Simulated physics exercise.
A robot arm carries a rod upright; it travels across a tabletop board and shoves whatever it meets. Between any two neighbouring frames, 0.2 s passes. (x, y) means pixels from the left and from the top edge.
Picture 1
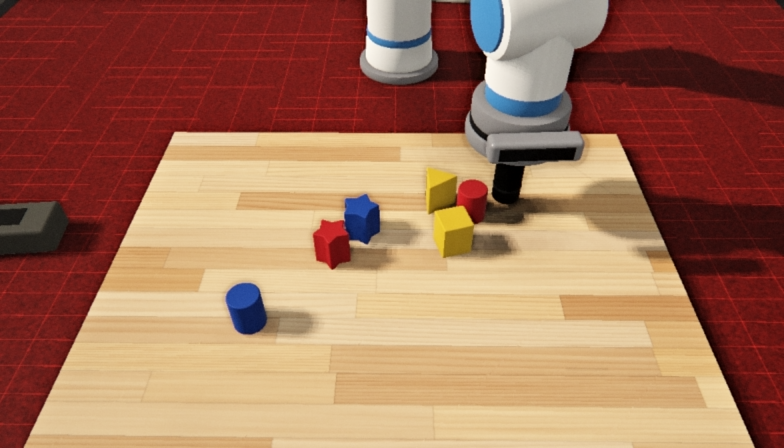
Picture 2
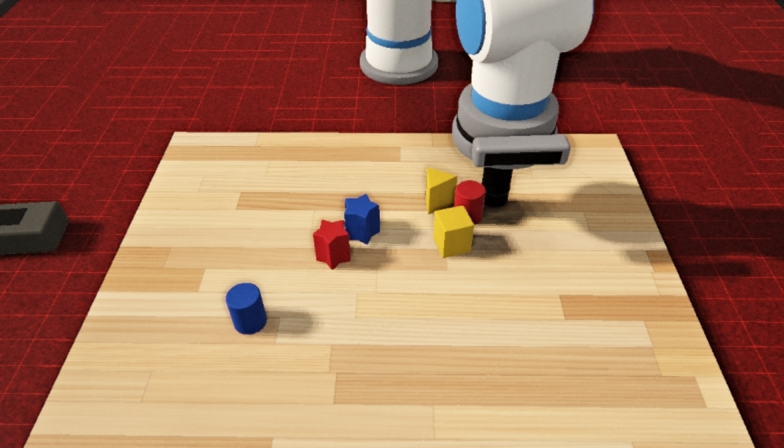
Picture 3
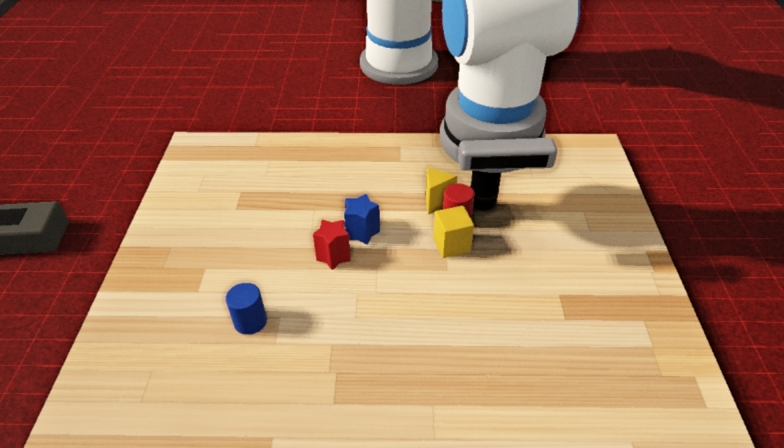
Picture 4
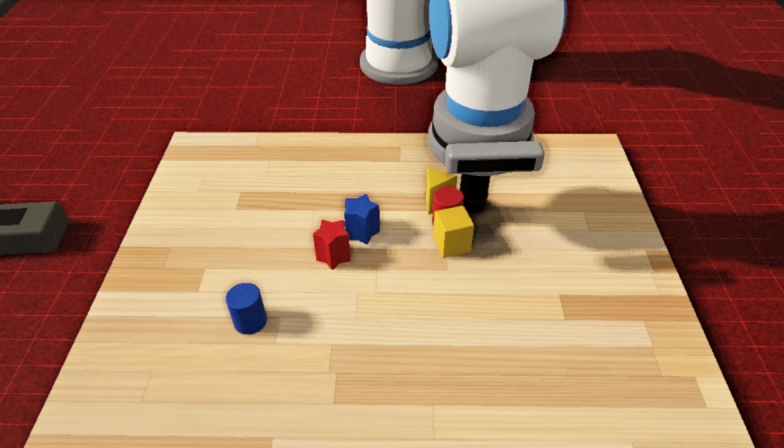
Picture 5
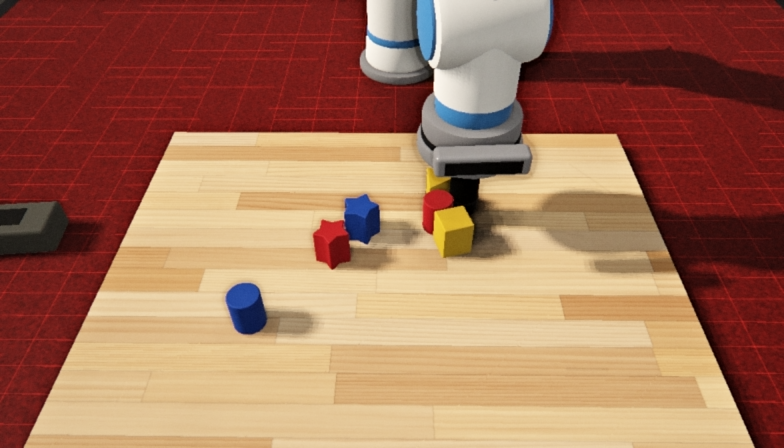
Robot arm sliding a black rod leftward across a wooden board, pushing a red cylinder between a yellow triangle and yellow cube.
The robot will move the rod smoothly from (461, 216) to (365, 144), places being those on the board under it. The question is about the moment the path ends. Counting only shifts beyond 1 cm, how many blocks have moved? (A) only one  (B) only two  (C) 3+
Correct choice: A.
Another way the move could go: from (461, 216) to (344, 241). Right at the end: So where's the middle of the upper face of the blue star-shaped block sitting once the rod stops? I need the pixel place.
It is going to be at (320, 202).
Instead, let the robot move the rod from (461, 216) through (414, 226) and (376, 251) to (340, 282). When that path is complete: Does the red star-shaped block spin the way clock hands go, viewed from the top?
Final answer: Yes.
What follows on the original path. One third of the way, rod at (426, 181); yellow triangular block at (403, 161), turned 65° anticlockwise.
Two thirds of the way, rod at (394, 157); yellow triangular block at (386, 156), turned 95° anticlockwise.
At the end, rod at (364, 136); yellow triangular block at (386, 156), turned 95° anticlockwise; red circular block not moved.
